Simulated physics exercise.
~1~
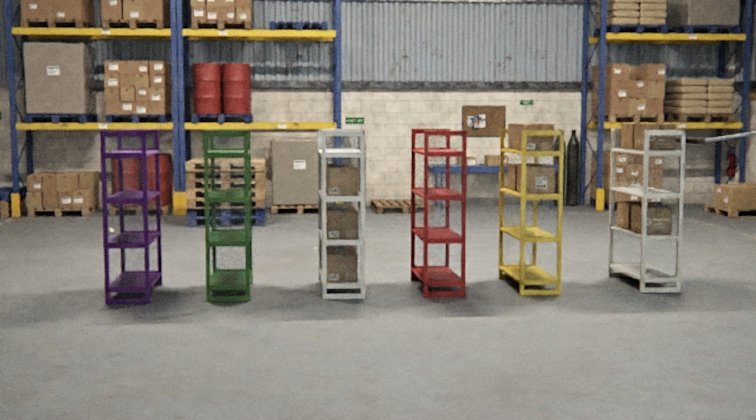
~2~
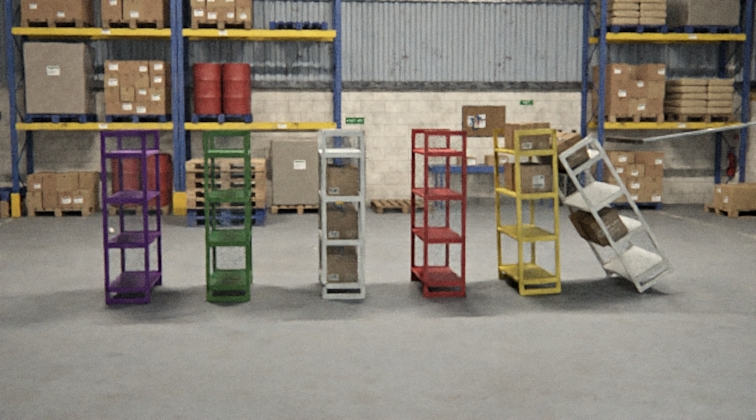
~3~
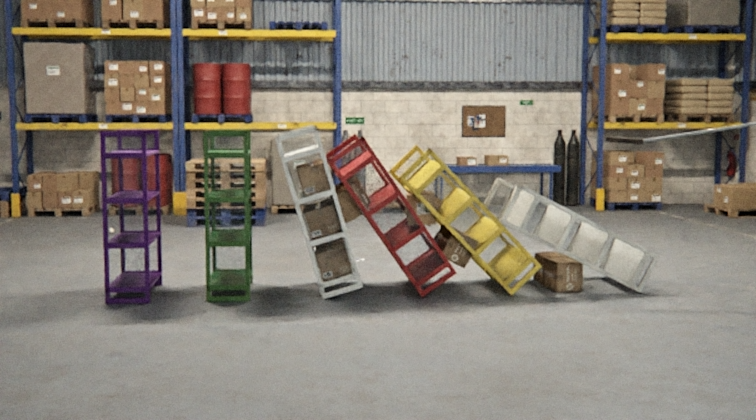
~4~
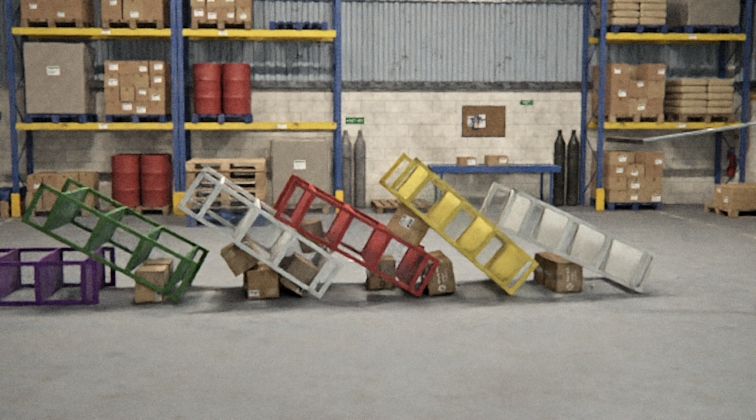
In a warehouse, six coloured racks topple leftward one after another, spilling cartons, and none stays upright.
